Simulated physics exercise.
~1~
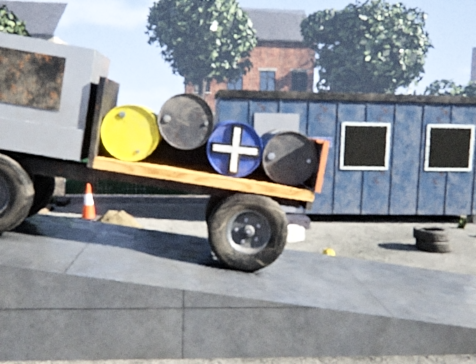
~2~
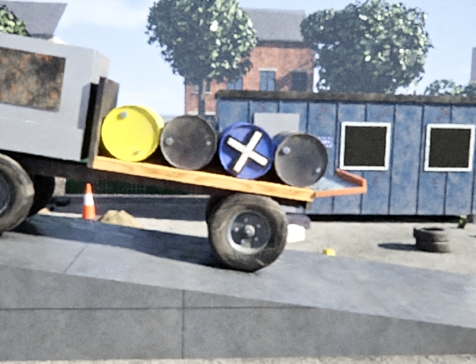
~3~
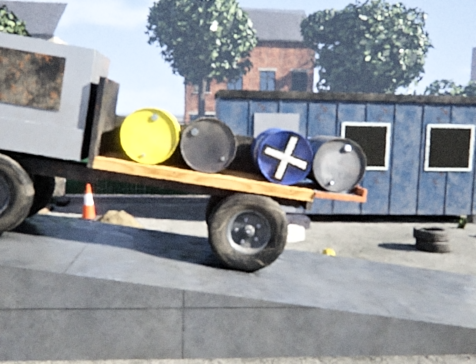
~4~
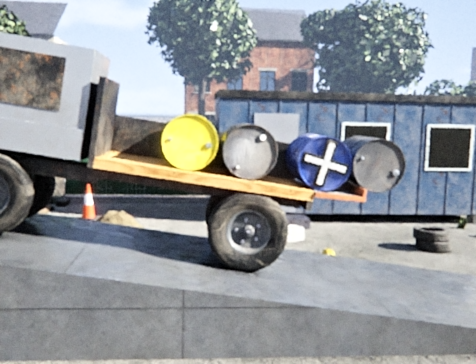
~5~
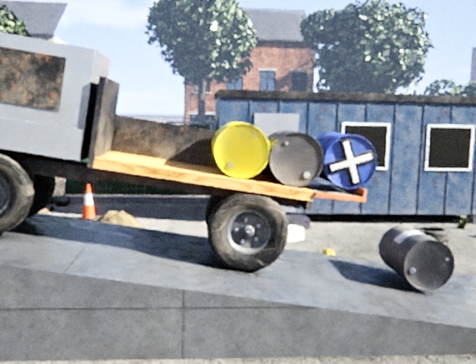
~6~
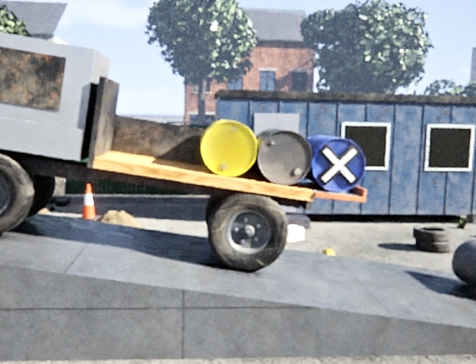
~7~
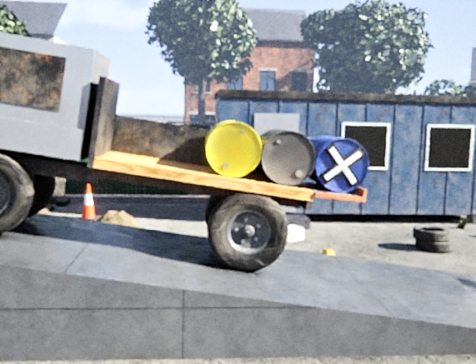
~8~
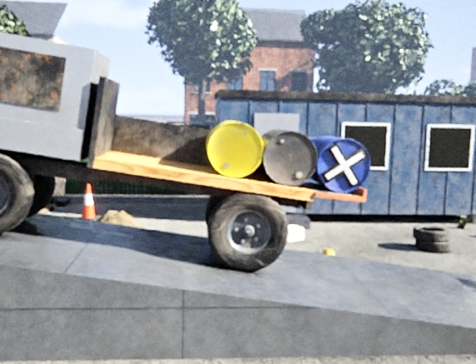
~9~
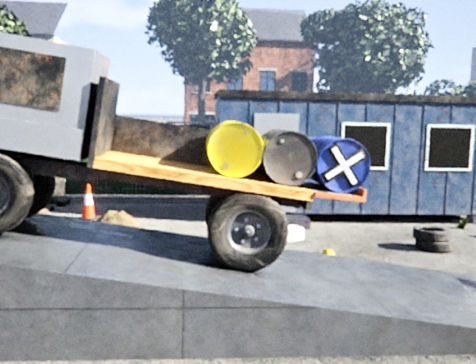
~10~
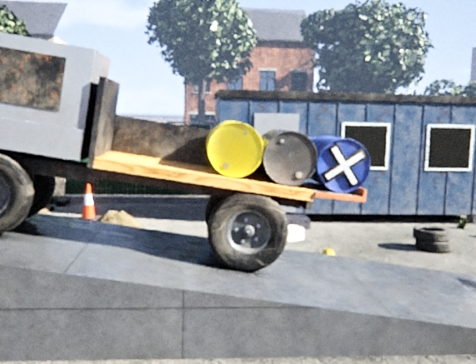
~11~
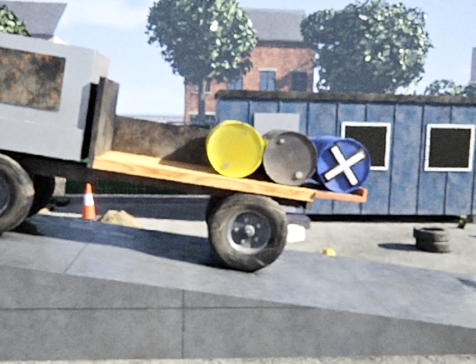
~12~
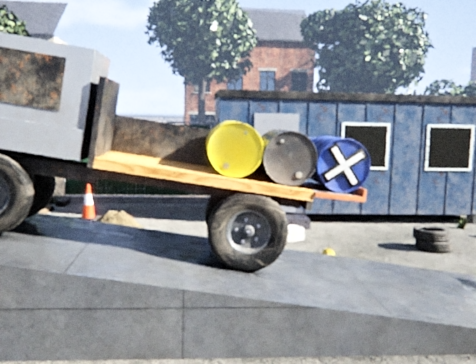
A truck's tailgate drops, drums roll right, one grey drum falls off, and three stay aboard.
